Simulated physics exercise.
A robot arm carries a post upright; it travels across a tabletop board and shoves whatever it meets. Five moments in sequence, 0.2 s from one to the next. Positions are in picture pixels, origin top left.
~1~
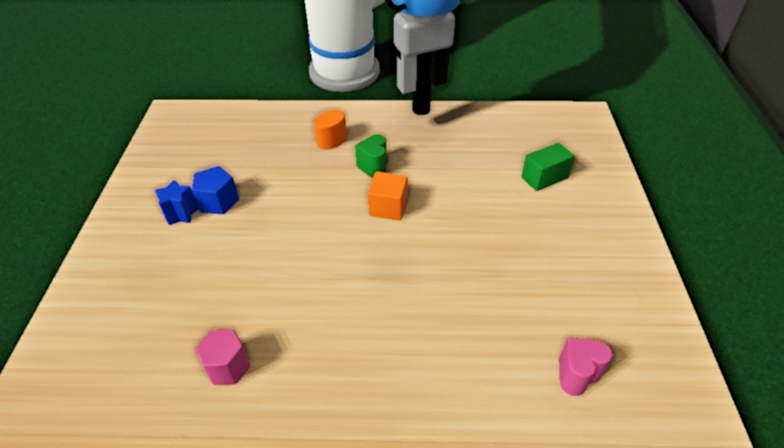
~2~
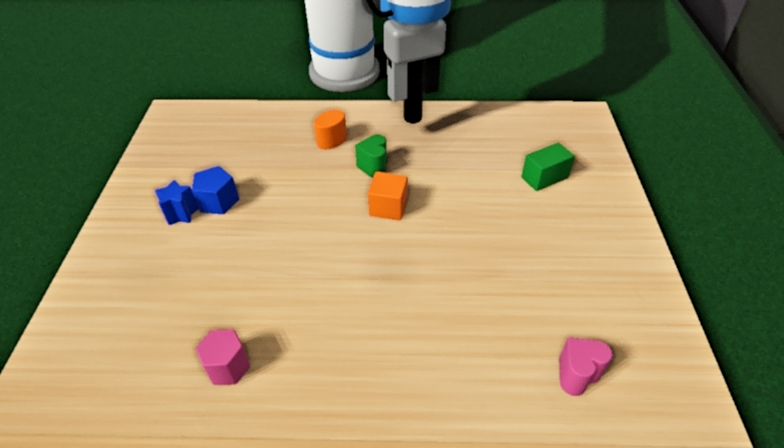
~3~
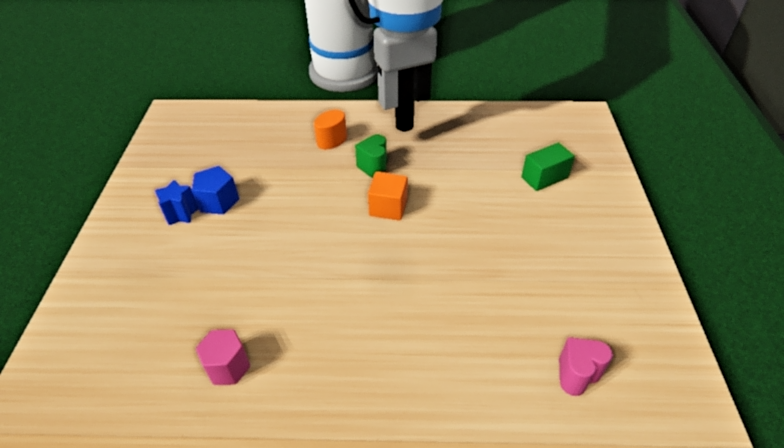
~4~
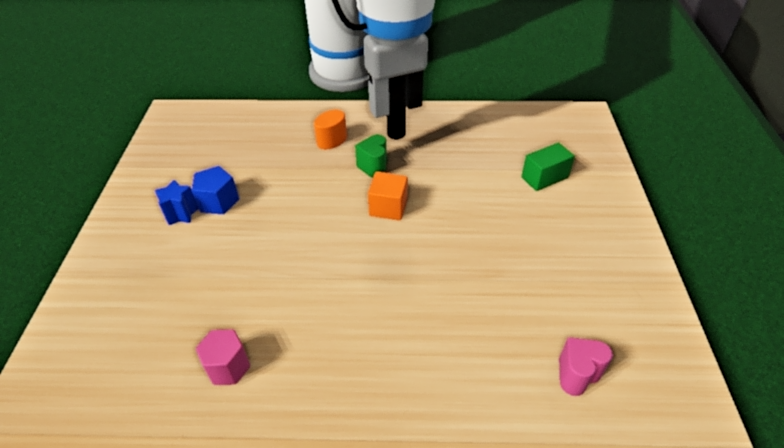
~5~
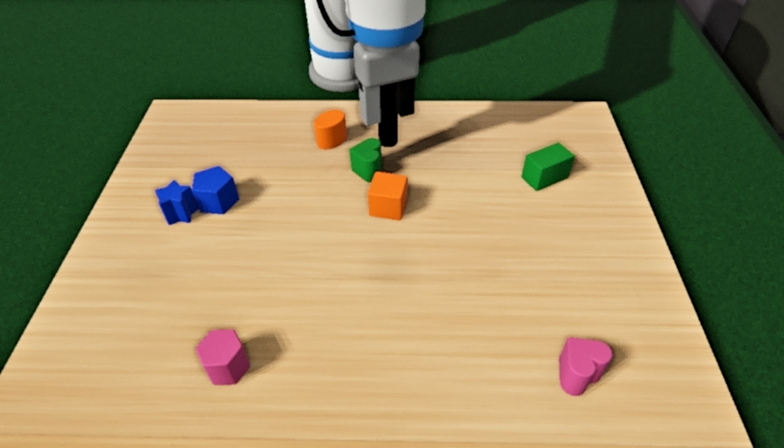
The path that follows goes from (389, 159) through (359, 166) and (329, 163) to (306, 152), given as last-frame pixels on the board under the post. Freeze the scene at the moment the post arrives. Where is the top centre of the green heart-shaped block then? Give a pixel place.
Top centre: (344, 159).
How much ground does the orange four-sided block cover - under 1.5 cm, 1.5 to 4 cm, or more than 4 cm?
Short of 1.5 cm.
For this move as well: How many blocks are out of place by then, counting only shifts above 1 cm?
One block, no more.
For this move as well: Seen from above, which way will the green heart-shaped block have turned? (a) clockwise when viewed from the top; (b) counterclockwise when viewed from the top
b
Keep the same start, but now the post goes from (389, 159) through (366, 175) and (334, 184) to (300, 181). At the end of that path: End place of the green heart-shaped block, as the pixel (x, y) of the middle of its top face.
The middle of its top is at (313, 178).
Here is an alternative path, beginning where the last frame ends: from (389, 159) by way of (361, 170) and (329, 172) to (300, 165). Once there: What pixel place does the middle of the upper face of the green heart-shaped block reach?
The centre of its top will be at (335, 166).
The first path, step by step. One third of the way, post at (358, 149); green heart-shaped block at (349, 159), turned 50° anticlockwise.
Two thirds of the way, post at (327, 146); green heart-shaped block at (344, 159), turned 80° anticlockwise.
At the end, post at (304, 135); orange oval block in place; green heart-shaped block at (344, 159), turned 80° anticlockwise; orange four-sided block in place.
